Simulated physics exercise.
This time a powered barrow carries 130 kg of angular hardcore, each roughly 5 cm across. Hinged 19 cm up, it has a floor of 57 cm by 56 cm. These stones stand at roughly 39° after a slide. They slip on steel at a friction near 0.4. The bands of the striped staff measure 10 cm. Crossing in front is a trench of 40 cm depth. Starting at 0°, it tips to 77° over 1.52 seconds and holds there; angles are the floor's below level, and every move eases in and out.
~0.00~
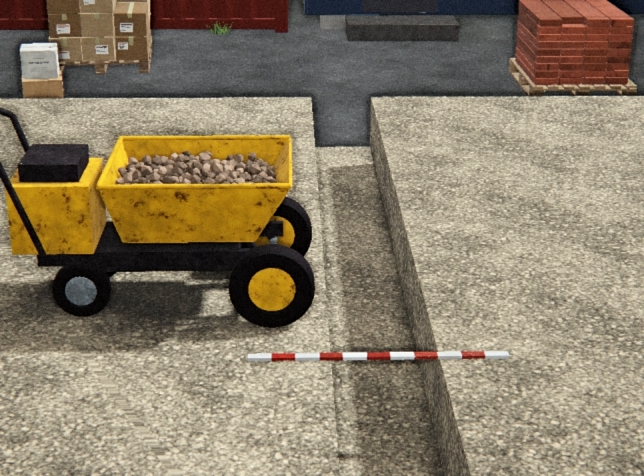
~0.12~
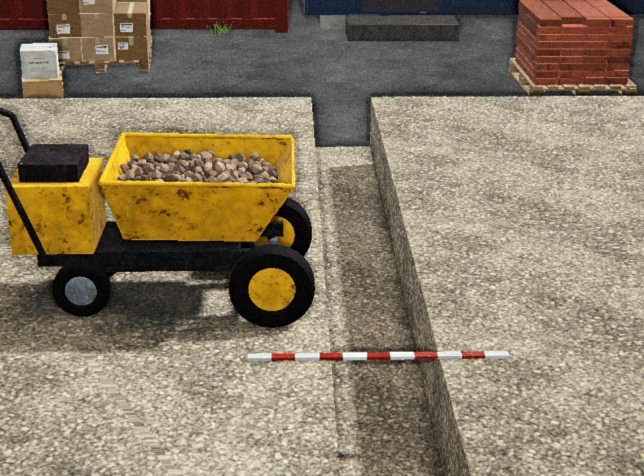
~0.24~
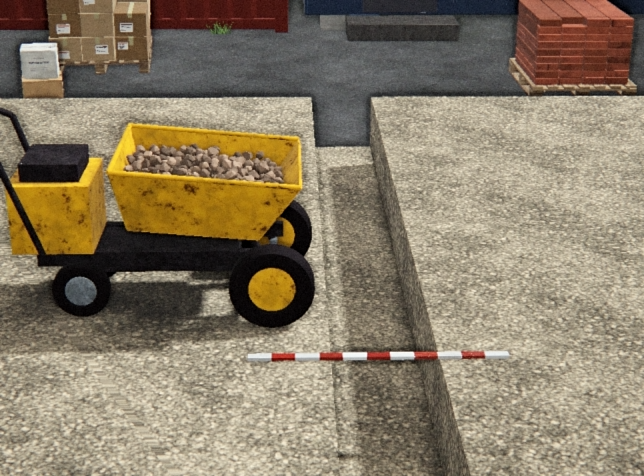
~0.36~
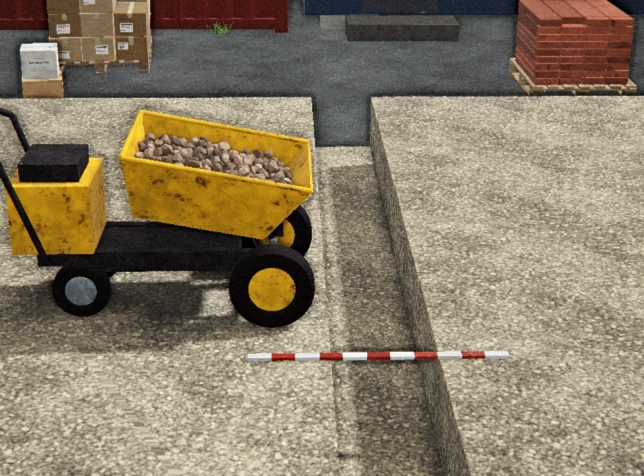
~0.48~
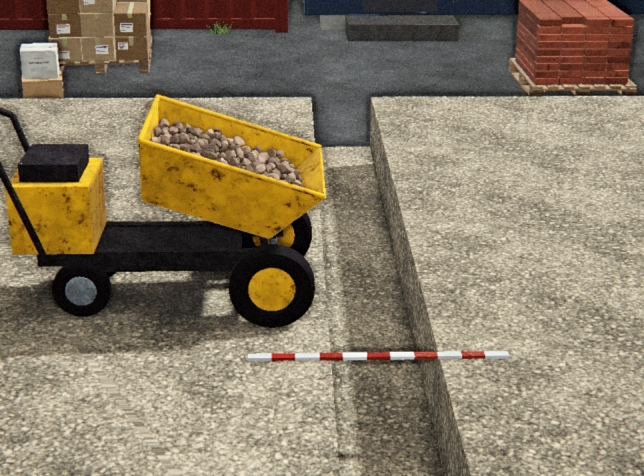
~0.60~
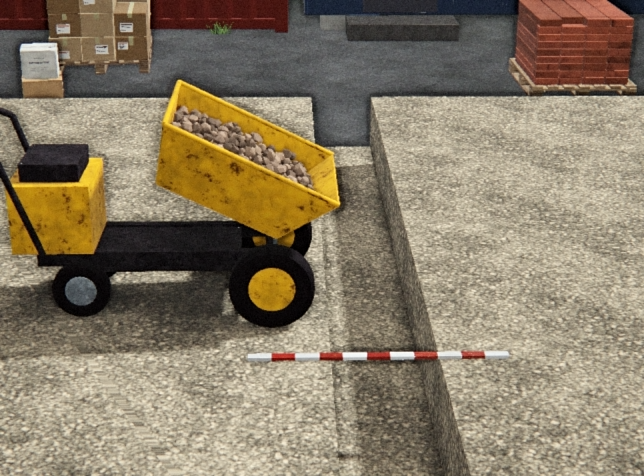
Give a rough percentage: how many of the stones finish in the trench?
71 %.
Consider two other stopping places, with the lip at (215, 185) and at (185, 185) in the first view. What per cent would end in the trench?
Roughly 90 per cent, then 60 per cent.
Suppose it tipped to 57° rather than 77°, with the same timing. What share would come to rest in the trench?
Some 15 in a hundred, I'd say.
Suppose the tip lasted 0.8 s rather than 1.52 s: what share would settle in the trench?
I'd put it at some 60 in a hundred.
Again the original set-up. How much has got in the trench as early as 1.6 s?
Around 20 per cent of it, at that instant.
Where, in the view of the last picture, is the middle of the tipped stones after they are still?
Somewhere around (400, 352) in the last picture.
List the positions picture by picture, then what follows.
The tray is at 0°, its lip at (291, 186); the top of the load is at (185, 160), in the first picture.
The tray is at 1°, its lip at (293, 186); the top of the load is at (185, 159); the stones move at 0.2 m/s on average, in the second picture.
The tray is at 5°, its lip at (301, 188); the top of the load is at (186, 154); the stones move at 0.4 m/s on average, in the third picture.
The tray is at 11°, its lip at (312, 191); the top of the load is at (175, 145); the stones move at 0.5 m/s on average, in the fourth picture.
The tray is at 18°, its lip at (325, 197); the top of the load is at (167, 133); the stones move at 0.6 m/s on average, in the fifth picture.
The tray is at 27°, its lip at (339, 205); the top of the load is at (187, 119); the stones move at 0.7 m/s on average, in the sixth picture.
After 1.1 s the floor is at 65°; 99 % in the tray, 1 % in the trench; the foremost stones are at (396, 257).
After 1.6 s the floor is at 77°; 68 % in the tray, 22 % in the trench, 10 % past the trench; the foremost stones are at (472, 291).
After 2.0 s the floor is at 77°; 39 % in the tray, 42 % in the trench, 20 % past the trench; the foremost stones are at (521, 280).
After 3.9 s the floor is at 77°; 10 % in the tray, 71 % in the trench, 20 % past the trench; the foremost stones are at (540, 291).
